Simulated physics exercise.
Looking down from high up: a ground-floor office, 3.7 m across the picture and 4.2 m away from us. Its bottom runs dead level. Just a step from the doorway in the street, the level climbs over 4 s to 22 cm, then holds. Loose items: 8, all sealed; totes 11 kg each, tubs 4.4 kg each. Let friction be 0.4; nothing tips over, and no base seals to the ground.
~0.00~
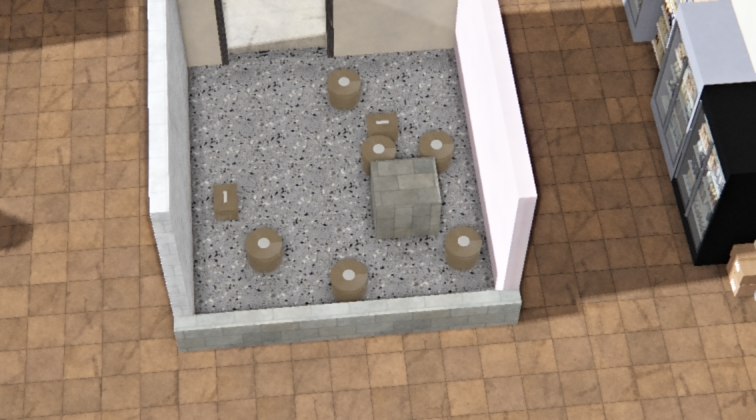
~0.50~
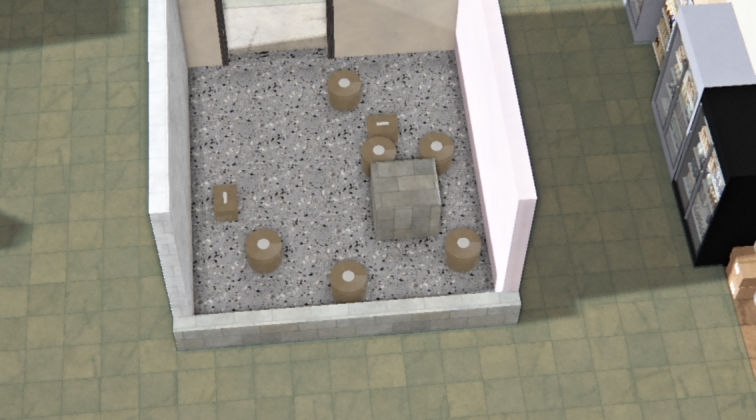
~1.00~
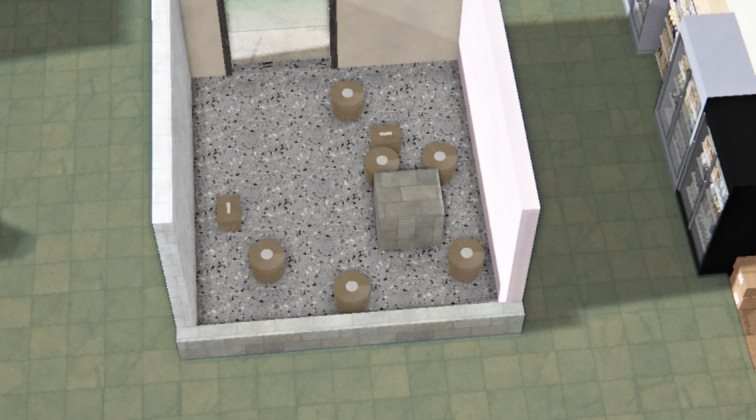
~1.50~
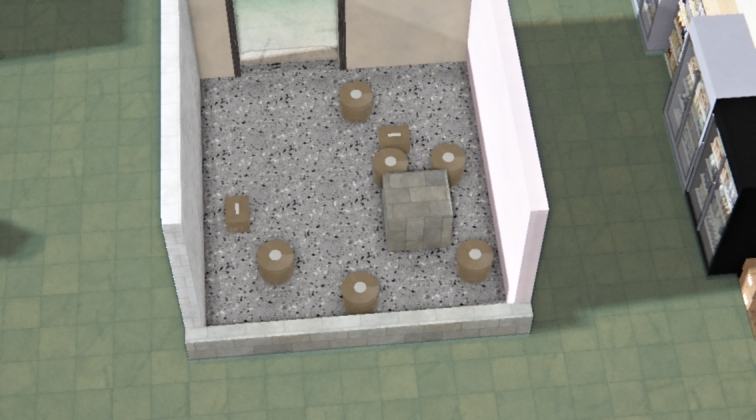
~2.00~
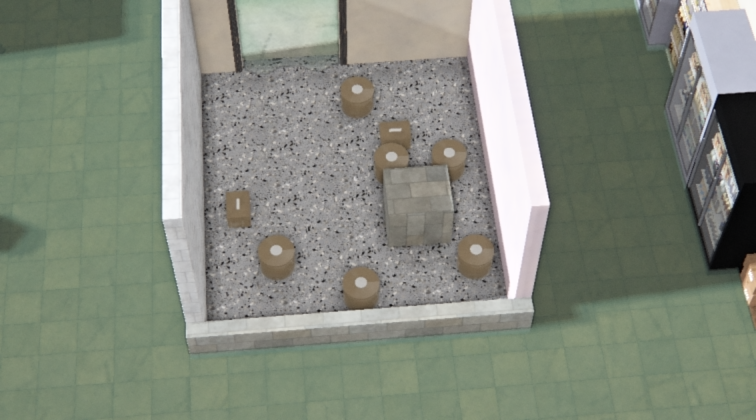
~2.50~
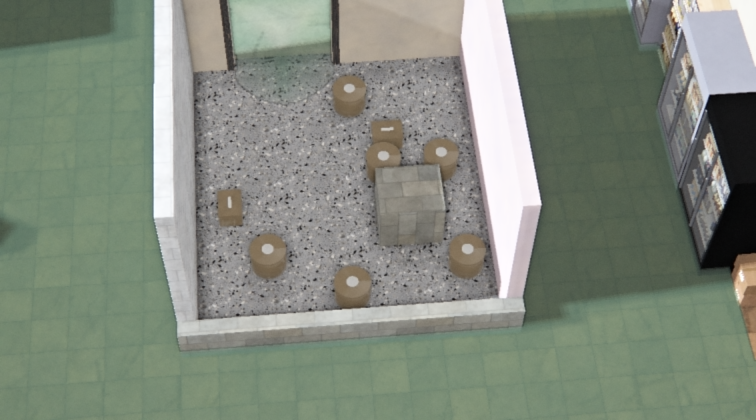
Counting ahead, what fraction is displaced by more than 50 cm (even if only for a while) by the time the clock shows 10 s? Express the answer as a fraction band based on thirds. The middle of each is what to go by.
The band is at least two thirds.
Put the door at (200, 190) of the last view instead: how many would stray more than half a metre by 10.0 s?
The answer would then be 8.
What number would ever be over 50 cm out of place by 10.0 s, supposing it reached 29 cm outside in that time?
You'd get 8 in that case.
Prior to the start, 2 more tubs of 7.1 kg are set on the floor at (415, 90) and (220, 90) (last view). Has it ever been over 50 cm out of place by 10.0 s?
In that order: Within the mark, within the mark.
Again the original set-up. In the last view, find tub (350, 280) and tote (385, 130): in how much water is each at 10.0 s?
First about 9 cm, second about 8 cm.
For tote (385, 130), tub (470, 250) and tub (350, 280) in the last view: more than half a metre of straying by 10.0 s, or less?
One by one in that order: Below; above; above.
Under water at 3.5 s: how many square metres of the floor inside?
3.0 m2.
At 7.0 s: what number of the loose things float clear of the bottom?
3.
After 3.5 s 0 of 8 are over 50 cm from their spots; 0 afloat.
After 4.5 s 0 of 8 are over 50 cm from their spots; 0 afloat.
After 7.0 s 4 of 8 are over 50 cm from their spots; 3 afloat.
After 10.0 s 6 of 8 are over 50 cm from their spots, and 7 have been at some point; 7 afloat.
